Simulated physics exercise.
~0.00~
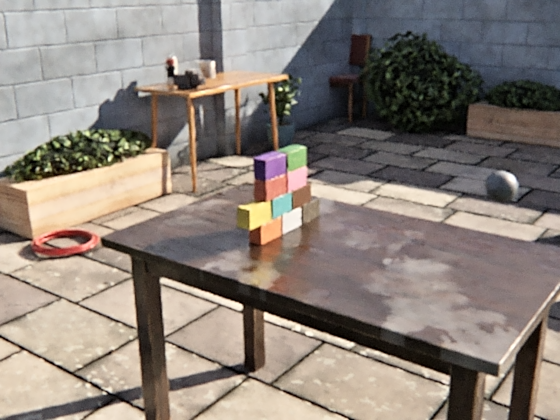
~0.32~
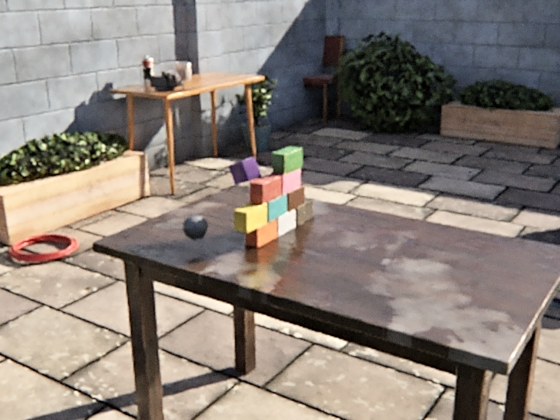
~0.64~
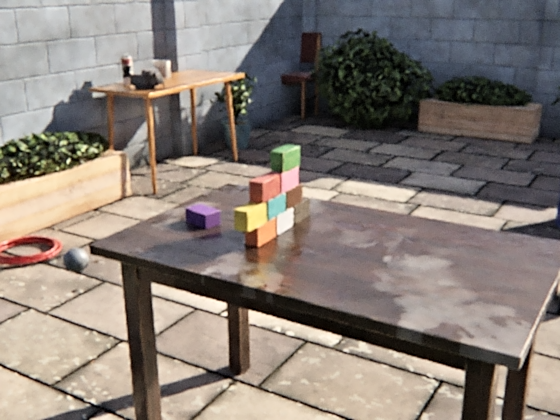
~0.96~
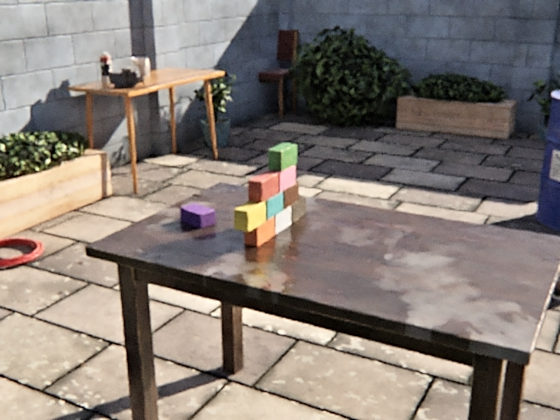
In a paved courtyard with block walls and planters, a small stack of colourful blocks stands on a dark wooden table while a grey ball approaches from the right. The view drifts slowly sideways. The ball passes to the left side of the stack, and the purple block at the top tilts and shifts left beside the green one. The purple block drops to the tabletop as the ball continues left beyond the table, low near a red hoop. Finally, the ball is out of sight, the purple block lies on its side left of the stack, and the other blocks remain in place.
